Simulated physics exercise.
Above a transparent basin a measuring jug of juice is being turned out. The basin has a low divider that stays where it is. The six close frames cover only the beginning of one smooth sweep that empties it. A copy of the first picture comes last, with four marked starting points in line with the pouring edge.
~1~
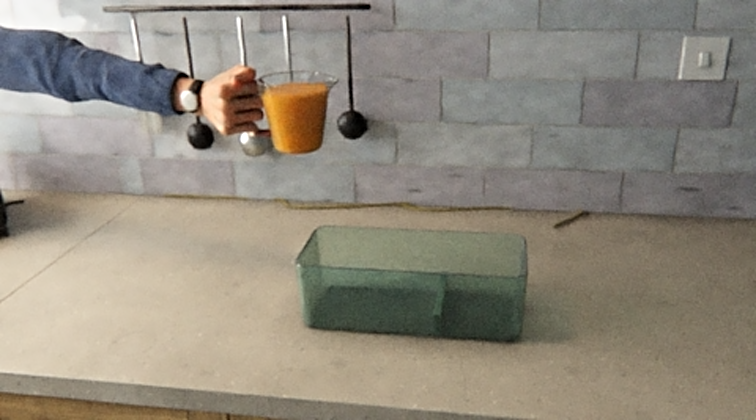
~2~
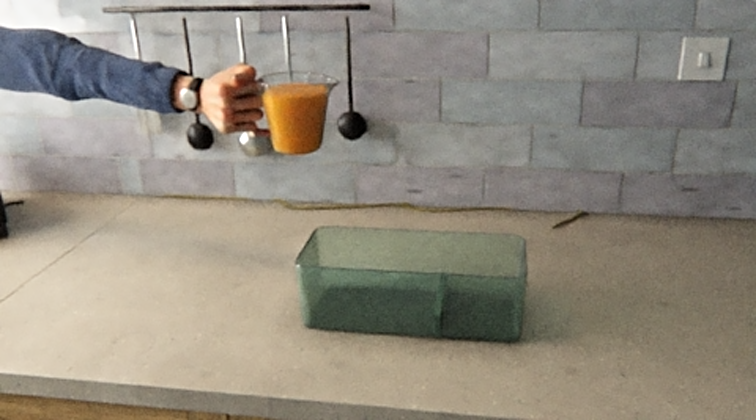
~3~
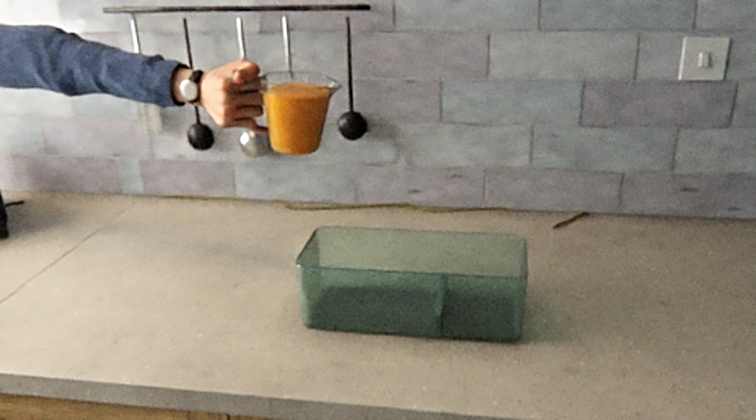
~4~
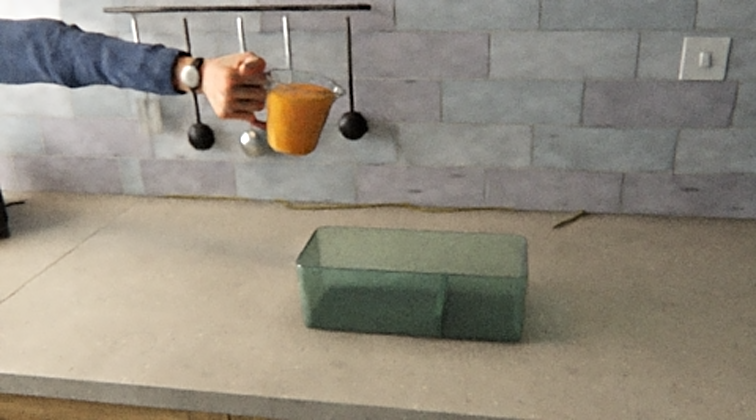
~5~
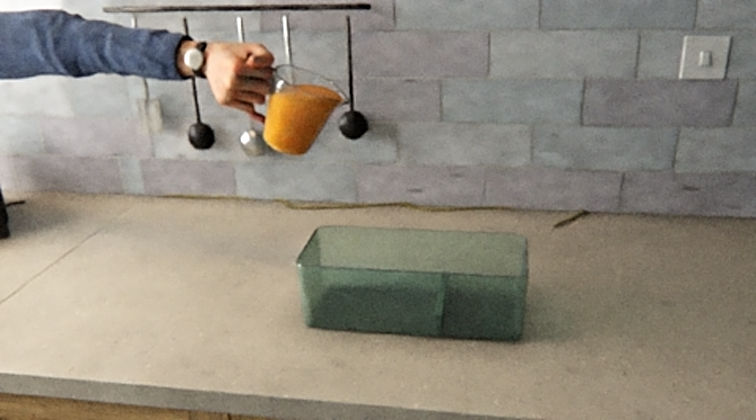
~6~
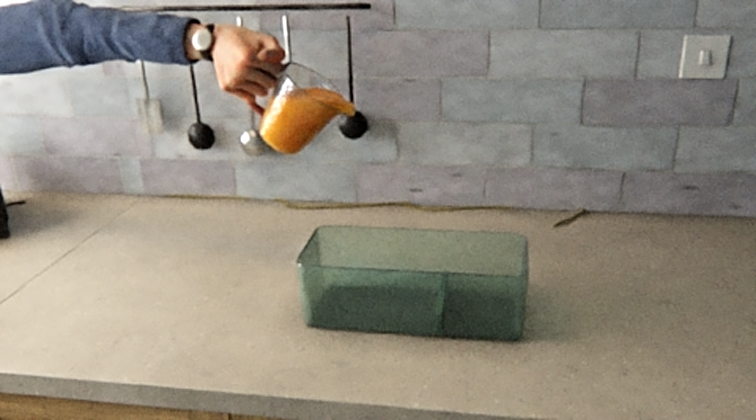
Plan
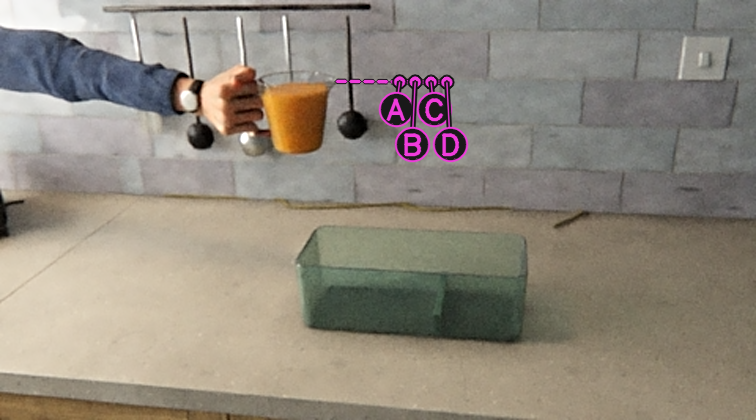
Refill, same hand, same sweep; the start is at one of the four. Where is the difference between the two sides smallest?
A works best here.
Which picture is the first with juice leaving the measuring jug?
Picture 6.
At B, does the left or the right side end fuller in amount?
More ends on the right.
In magenta, A at (399, 81); B at (415, 82); C at (430, 82); D at (446, 82).
With A, about 49 % ends left of the wall and 47 % right of it; 4 % is lost outside.
With B, about 26 % ends left of the wall and 69 % right of it; 6 % is lost outside.
With C, about 15 % ends left of the wall and 77 % right of it; 7 % is lost outside.
With D, about 26 % ends left of the wall and 69 % right of it; 5 % is lost outside.
